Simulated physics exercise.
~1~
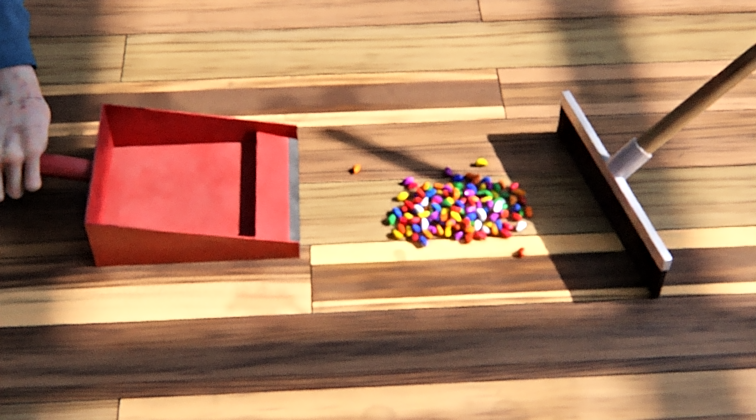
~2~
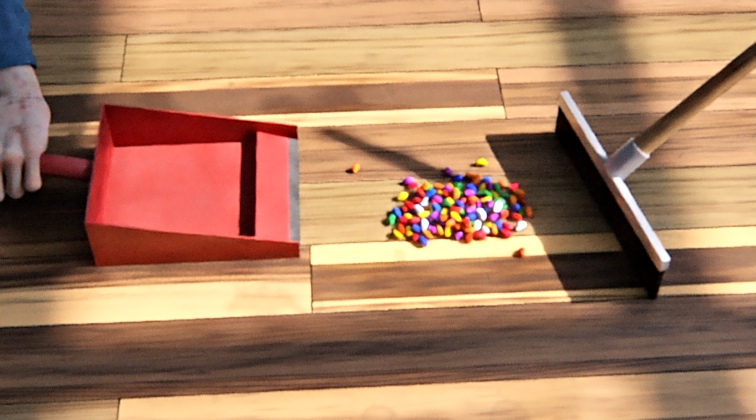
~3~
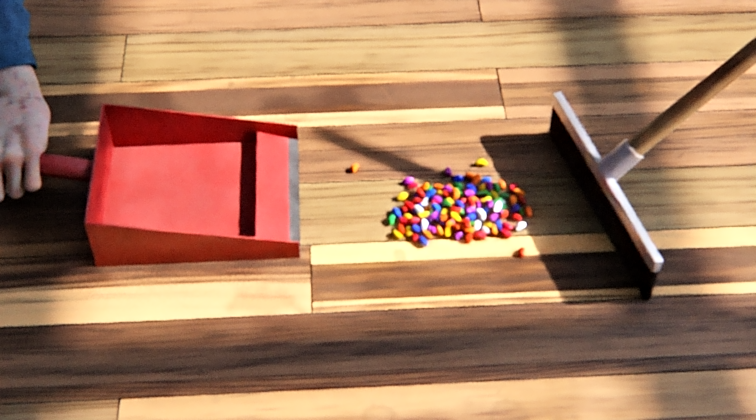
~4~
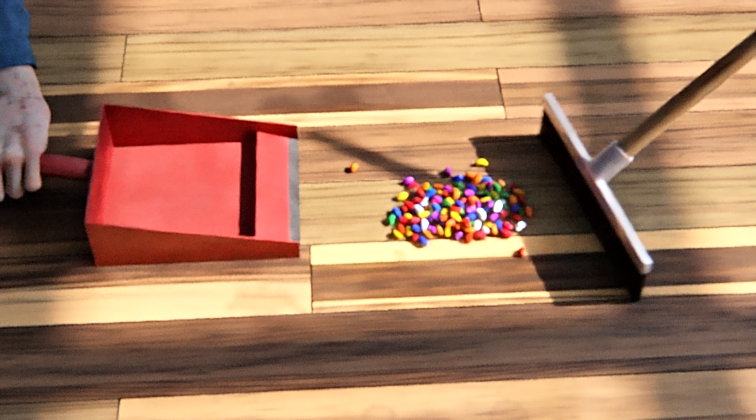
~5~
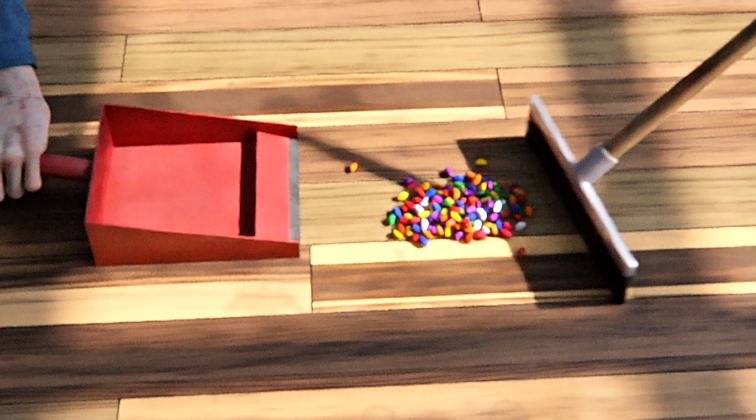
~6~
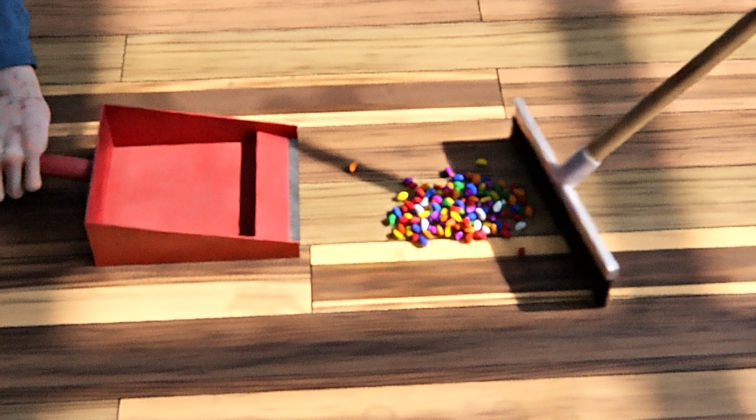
A hand holds a red dustpan while a broom blade slides left toward colorful candies.
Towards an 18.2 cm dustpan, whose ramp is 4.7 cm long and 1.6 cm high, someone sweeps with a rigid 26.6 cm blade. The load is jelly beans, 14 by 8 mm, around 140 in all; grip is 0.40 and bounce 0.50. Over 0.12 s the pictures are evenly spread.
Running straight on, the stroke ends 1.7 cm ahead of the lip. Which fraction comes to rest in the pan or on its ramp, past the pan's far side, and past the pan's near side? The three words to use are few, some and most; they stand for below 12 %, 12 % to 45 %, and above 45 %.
In the pan or on its ramp: Some, past the pan's far side: Few, past the pan's near side: Some.
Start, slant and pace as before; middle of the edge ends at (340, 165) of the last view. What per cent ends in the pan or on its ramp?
About 20 per cent.
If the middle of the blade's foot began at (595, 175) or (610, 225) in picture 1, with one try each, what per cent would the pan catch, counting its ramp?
The two tries give some 20 % and some 25 %.
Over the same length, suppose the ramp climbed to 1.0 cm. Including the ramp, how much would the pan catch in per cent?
I'd expect close to 30 per cent.
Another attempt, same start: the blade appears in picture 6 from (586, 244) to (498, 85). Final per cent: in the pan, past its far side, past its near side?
Pan 30 % / far 5 % / near 25 %.
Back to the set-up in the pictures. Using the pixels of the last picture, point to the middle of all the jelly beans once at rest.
Somewhere near (298, 238) in the last picture.
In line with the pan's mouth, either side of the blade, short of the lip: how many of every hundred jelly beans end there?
35 per cent.
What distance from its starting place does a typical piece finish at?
Somewhere around 20 centimetres.
Then, 0.16 s after the last picture, middle of the blade 16 cm from the lip; 0 % over the lip, far side 0 %, near side 15 %.
Then, 0.27 s after the last picture, middle of the blade 8 cm from the lip; 0 % over the lip, far side 0 %, near side 30 %.
Then, 0.51 s after the last picture, middle of the blade 5 cm from the lip; 30 % over the lip, far side 0 %, near side 35 %.
In the end, pan 30 %, far side 0 %, near side 35 %, in front of the lip or behind the blade 35 %.
